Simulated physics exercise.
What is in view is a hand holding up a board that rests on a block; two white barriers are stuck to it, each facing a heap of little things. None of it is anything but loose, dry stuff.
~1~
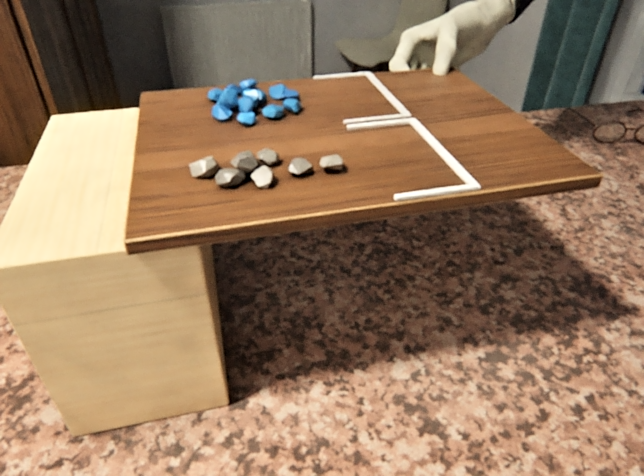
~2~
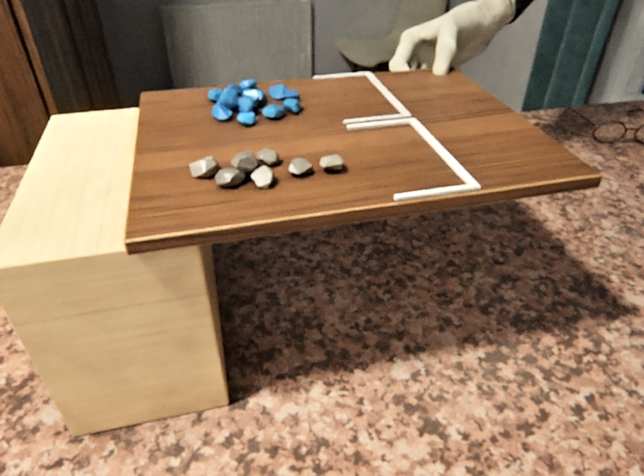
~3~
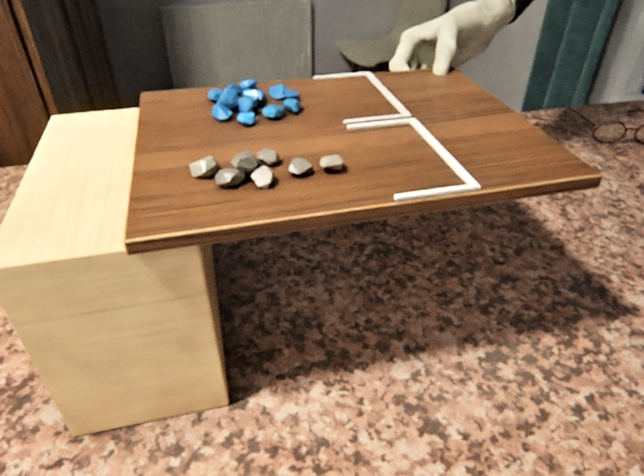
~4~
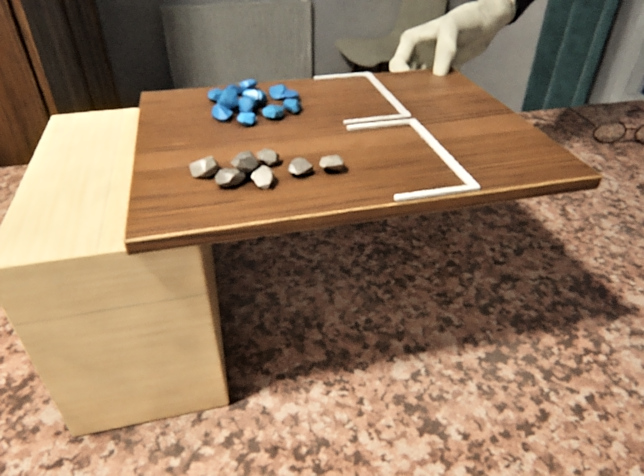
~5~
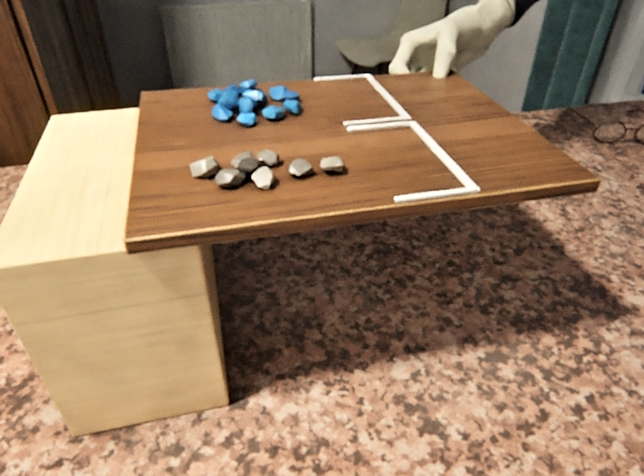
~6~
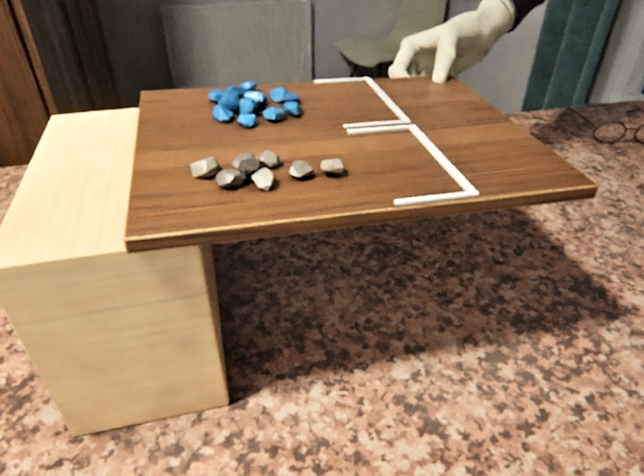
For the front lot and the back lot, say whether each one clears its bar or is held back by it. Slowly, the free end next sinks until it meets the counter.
As I see it, I expect the front lot to end up beyond its barrier; I expect the back lot to end up beyond its barrier.
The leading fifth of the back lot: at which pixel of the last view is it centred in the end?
About (486, 205).
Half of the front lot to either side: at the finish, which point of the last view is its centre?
Its centre ends up around (501, 314).
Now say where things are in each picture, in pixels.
Held end of the board (582, 177), level; block (136, 253), tall, over half the board's length; front lot (245, 164), a few bits of gravel; back lot (250, 99), a few aquarium stones; front bar (440, 150), much lower than a piece; back bar (386, 93), much lower than a piece, in the first frame.
Held end of the board (582, 177), level; back lot (250, 99), in the second frame.
Held end of the board (582, 177), level; front lot (245, 164), in the third frame.
Held end of the board (581, 178), level; back lot (251, 99), in the fourth frame.
Held end of the board (580, 181), down by 1°; front lot (245, 164), in the fifth frame.
Held end of the board (578, 187), down by 2°; block (136, 253); front lot (246, 165), not moving; back lot (251, 101), not moving; front bar (440, 157); back bar (386, 99), in the sixth frame.
Then, 0.98 s later than the last frame, board sloping at 20°; front lot where it was; back lot where it was.
Then, 1.84 s later than the last frame, board sloping at 36°; front lot roughly half past its bar; back lot roughly two thirds past its bar.
Then, 2.58 s later than the last frame, board resting at 39°; front lot the larger part past its bar; back lot the larger part past its bar.
When it is over, board resting at 39°; front lot the larger part past its bar; back lot the larger part past its bar.
